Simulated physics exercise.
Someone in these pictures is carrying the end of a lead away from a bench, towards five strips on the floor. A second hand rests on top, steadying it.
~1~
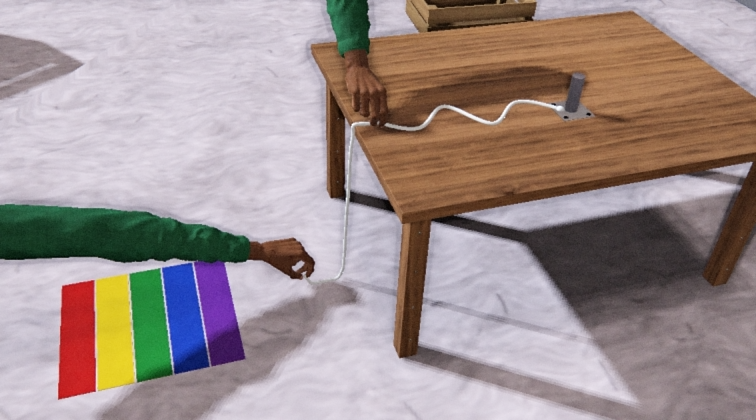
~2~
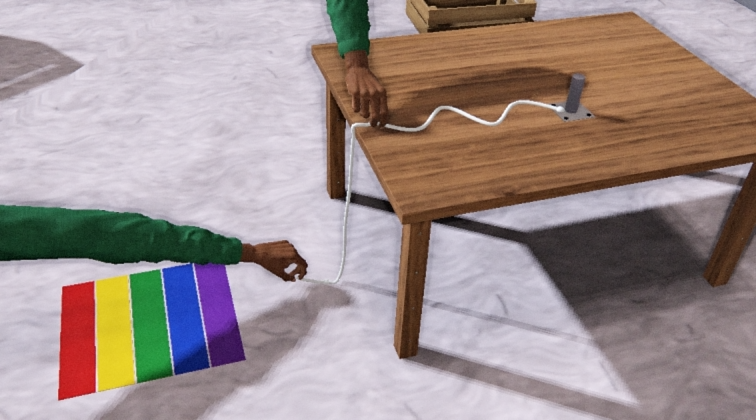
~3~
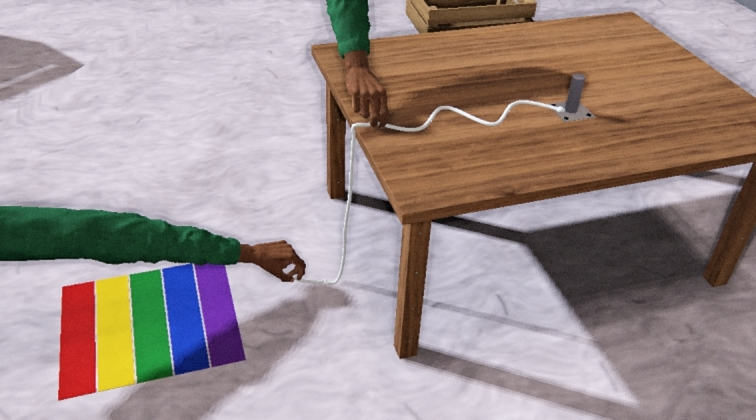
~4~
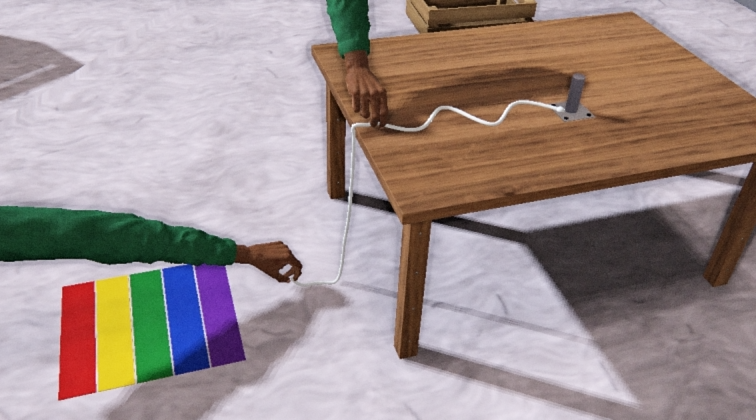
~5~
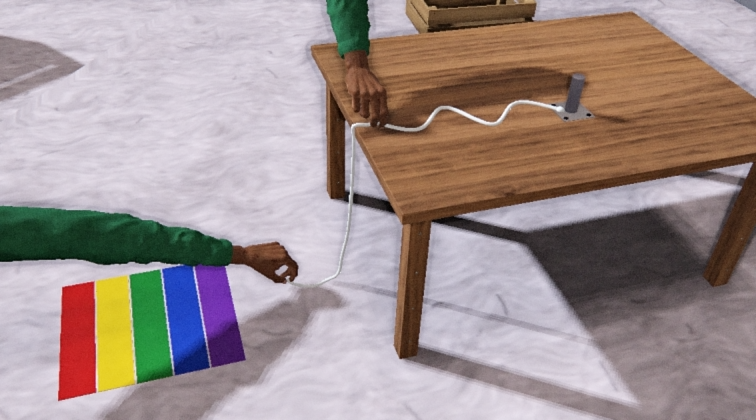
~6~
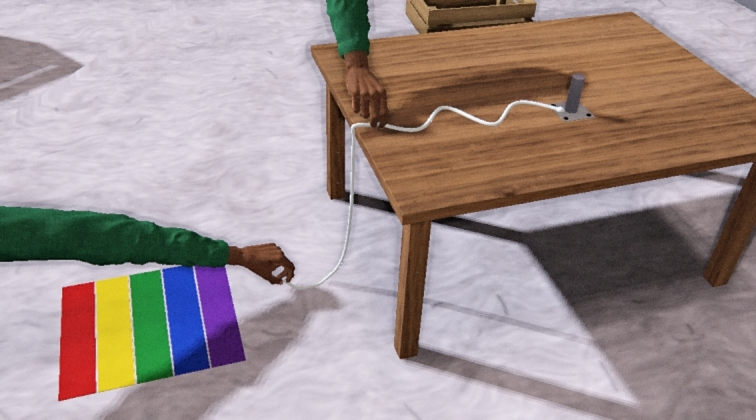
On pale, rough ground beside a wooden table, one hand held a white cord at the table's edge while another drew its end slightly left, near purple, blue, green, yellow and red strips.
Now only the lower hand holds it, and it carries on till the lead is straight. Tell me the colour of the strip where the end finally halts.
It halts over yellow.
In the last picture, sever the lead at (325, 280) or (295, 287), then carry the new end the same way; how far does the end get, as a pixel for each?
I'd say somewhere near (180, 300) the first time and near (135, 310) the second time.
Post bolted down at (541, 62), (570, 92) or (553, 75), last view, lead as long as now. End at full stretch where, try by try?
Going through the tries, you get (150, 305), then (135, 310), then (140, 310).
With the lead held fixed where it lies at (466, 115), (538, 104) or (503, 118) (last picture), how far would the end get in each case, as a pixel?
Taking the tries in turn: (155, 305), (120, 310) and (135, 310).
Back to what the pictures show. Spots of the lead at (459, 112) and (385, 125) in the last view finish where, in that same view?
I'd put the first at about (429, 122) and the other at about (330, 149).
Soon after, end near (169, 303); over blue.
After that, end near (132, 310); over green.
At the stop, end near (111, 314); over yellow. The end stops over the yellow strip.
